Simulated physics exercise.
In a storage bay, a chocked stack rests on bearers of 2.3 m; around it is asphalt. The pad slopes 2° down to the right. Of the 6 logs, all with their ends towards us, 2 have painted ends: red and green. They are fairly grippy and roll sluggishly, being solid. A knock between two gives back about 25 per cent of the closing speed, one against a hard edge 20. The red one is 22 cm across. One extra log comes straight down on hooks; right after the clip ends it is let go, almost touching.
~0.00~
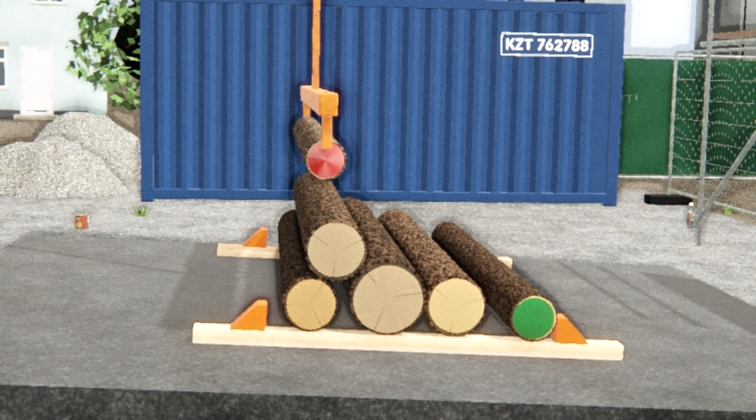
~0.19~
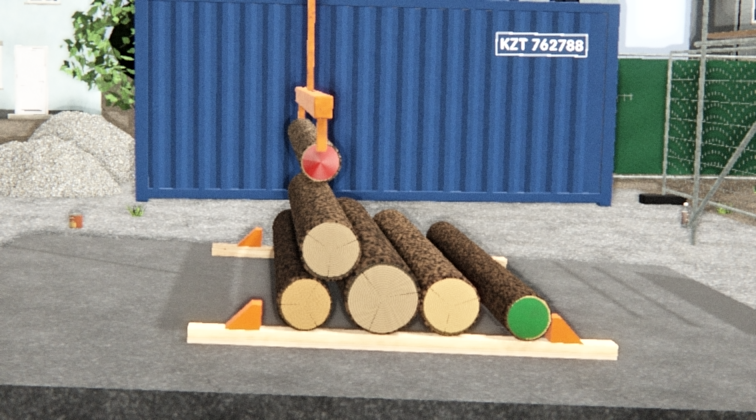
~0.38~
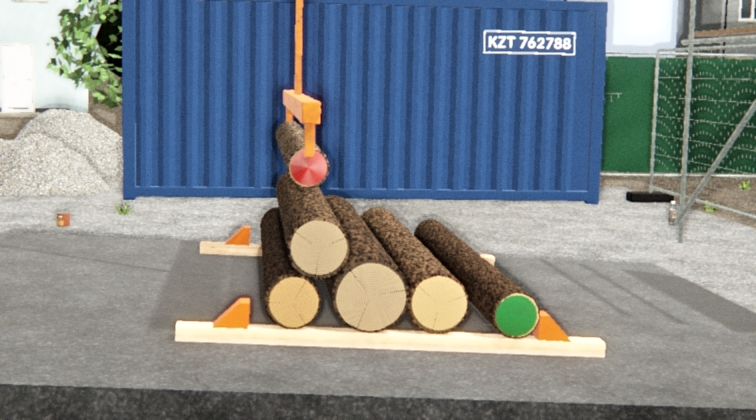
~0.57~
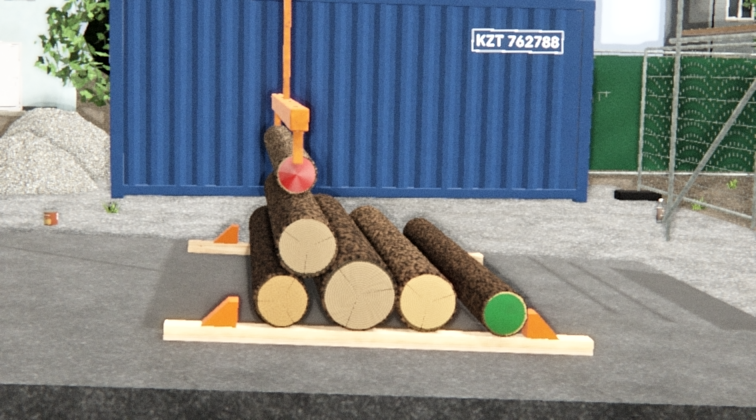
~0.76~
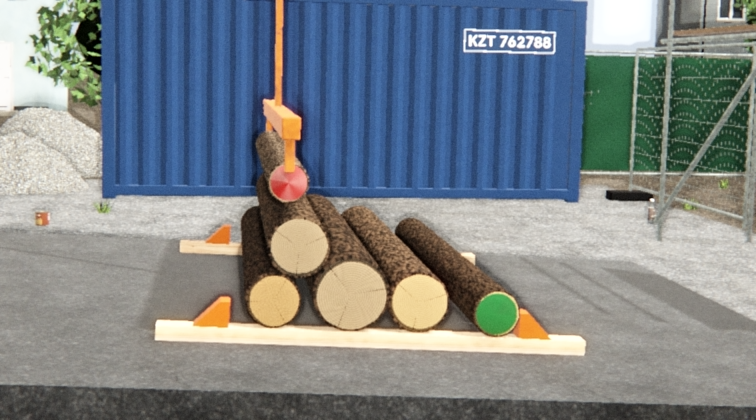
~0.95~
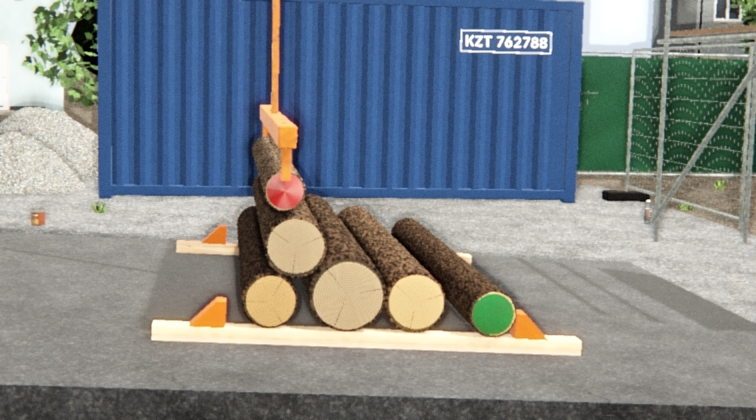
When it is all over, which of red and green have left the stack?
The red log escapes over a chock, the green stays on the stack.
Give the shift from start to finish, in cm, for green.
Green 0.
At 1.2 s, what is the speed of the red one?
Roughly 0.3 m/s.
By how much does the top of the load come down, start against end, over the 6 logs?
Some 45 cm lower.
After 1.2 s, red is up on others, 25 cm inside the left chock, rolling left; green is on the bearers, 15 cm inside the right chock; 0 past a chock so far.
After 1.4 s, red is up on others, 15 cm inside the left chock, rolling left; no change for green; 0 past a chock so far.
After 1.6 s, red is in the air, 5 cm inside the left chock, rolling left; no change for green; 0 past a chock so far.
After 1.8 s, red is beyond the left chock, rolling left; no change for green; 1 past a chock so far.
At rest (3.5 s), red is beyond the left chock; green is on the bearers, 15 cm inside the right chock; 1 past a chock so far.
